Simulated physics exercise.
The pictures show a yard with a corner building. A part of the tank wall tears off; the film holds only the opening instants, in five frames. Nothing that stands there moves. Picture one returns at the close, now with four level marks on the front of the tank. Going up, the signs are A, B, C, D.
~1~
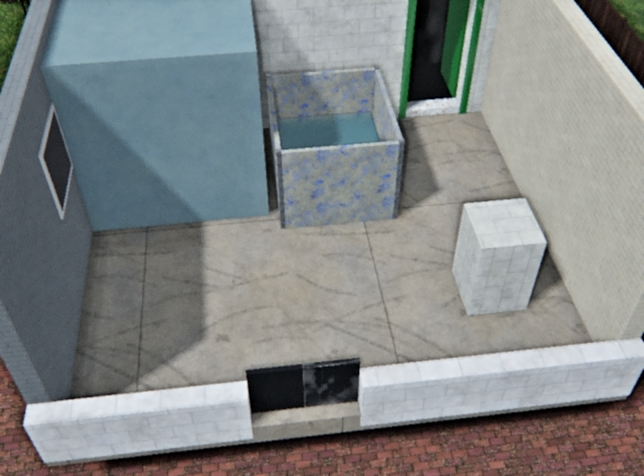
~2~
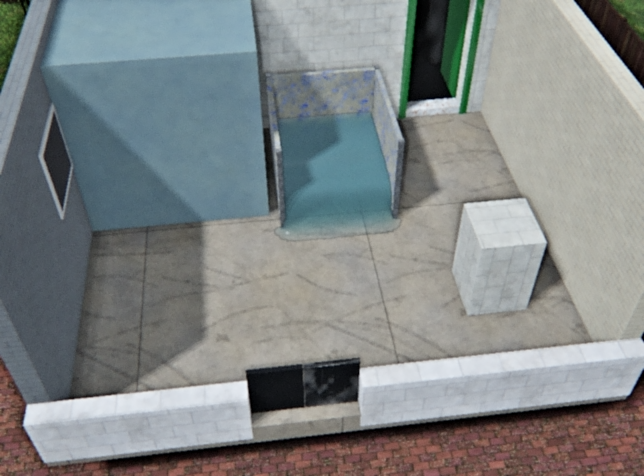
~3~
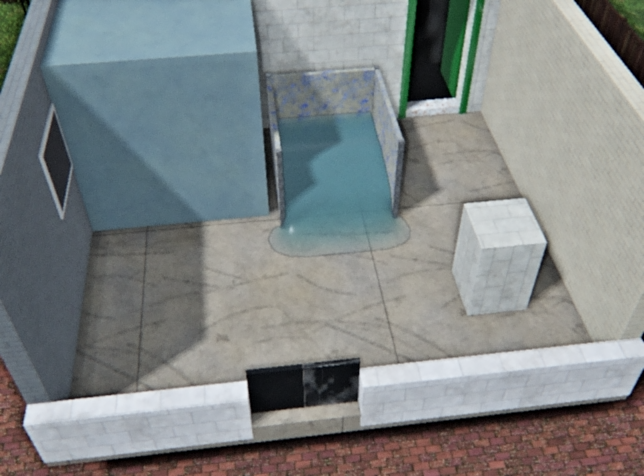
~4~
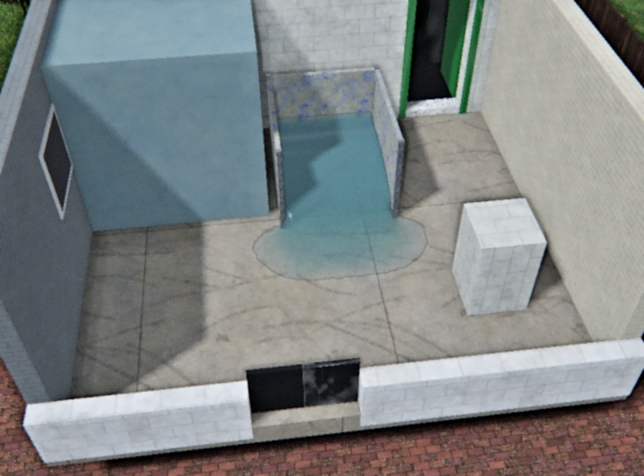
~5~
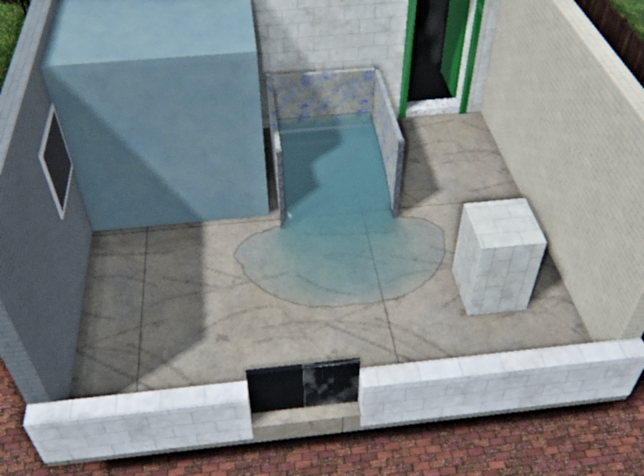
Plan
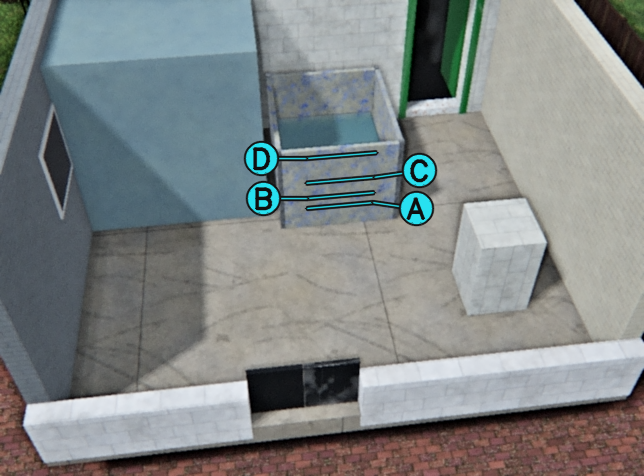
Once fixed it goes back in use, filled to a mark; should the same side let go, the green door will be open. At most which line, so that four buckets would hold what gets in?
Take C.
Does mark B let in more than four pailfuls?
No, that is safe.
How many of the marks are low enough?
Three of them.
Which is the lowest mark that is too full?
Here it is mark D.
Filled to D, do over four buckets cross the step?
Yes.
On the marked copy, A at (340, 205); B at (340, 195); C at (340, 180); D at (341, 155); from the bottom up A, B, C, D.
If A is chosen, nothing gets over.
If B is chosen, nothing gets over.
If C is chosen, a splash gets over, under a bucket.
If D is chosen, about 10 bucketfuls get in.
